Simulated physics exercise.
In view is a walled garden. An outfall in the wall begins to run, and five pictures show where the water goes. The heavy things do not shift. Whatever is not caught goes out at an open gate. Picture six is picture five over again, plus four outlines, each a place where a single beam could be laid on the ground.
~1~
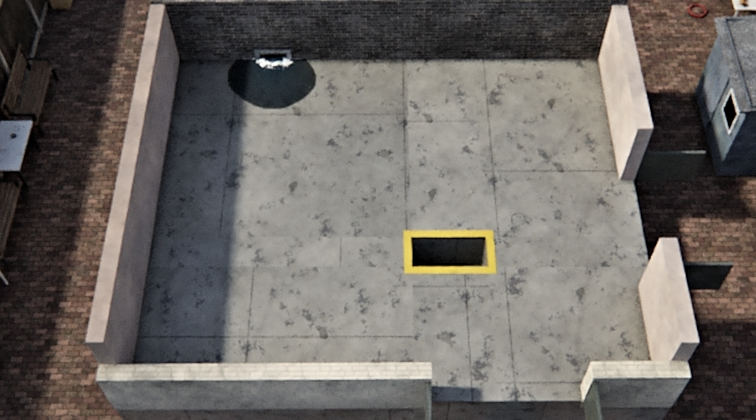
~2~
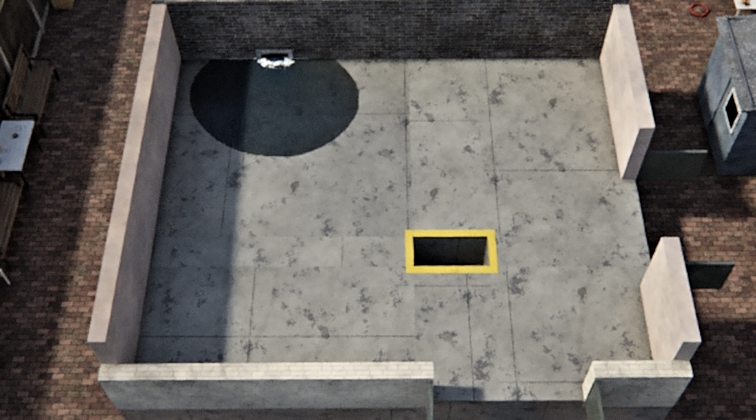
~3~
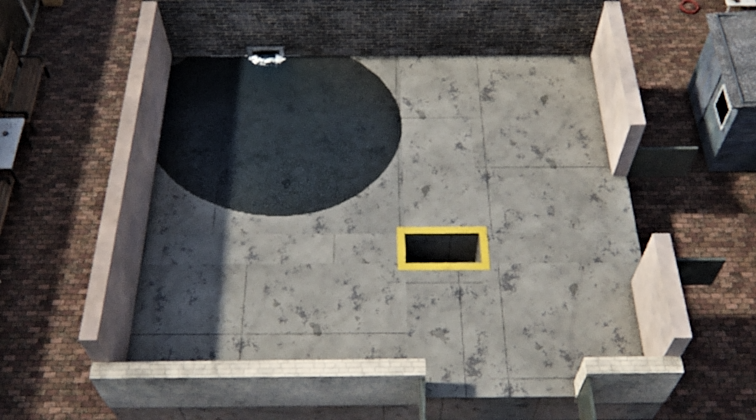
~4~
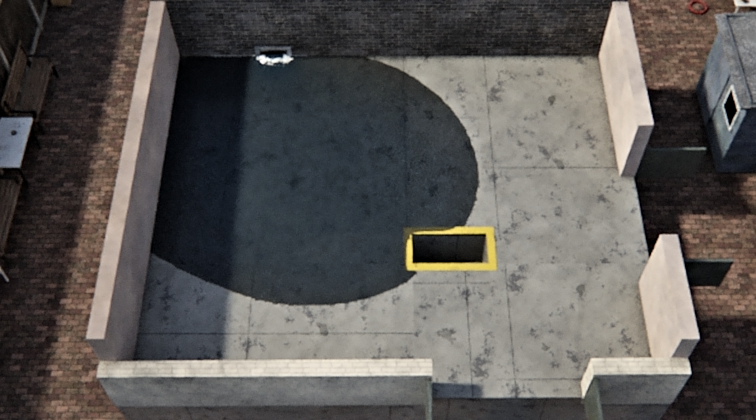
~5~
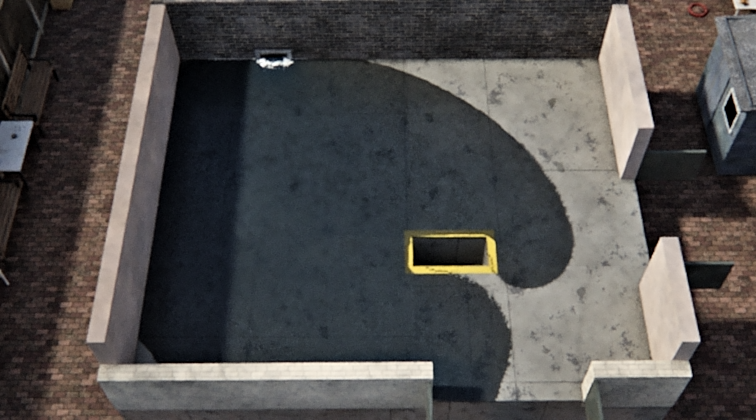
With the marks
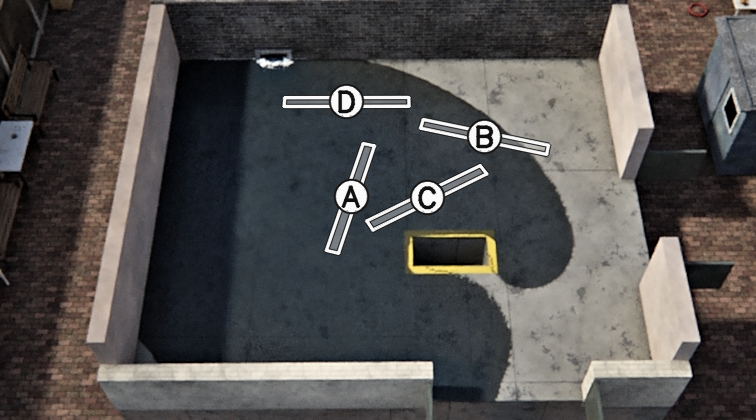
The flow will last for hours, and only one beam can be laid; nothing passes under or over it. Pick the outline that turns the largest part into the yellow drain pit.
B is best.
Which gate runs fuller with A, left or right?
The left gate.
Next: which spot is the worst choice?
C it is.
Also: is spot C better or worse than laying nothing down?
It is worse.
On the marked copy, A from (332, 251) to (368, 144); B from (421, 123) to (547, 149); C from (369, 225) to (483, 169); D from (284, 102) to (408, 101).
Choosing A, about 9 % of the stream goes into the yellow drain pit, about 91 % out by the gates.
Choosing B, about 22 % of the stream goes into the yellow drain pit, about 78 % out by the gates.
Choosing C, about 3 % of the stream goes into the yellow drain pit, about 97 % out by the gates.
Choosing D, about 8 % of the stream goes into the yellow drain pit, about 92 % out by the gates.
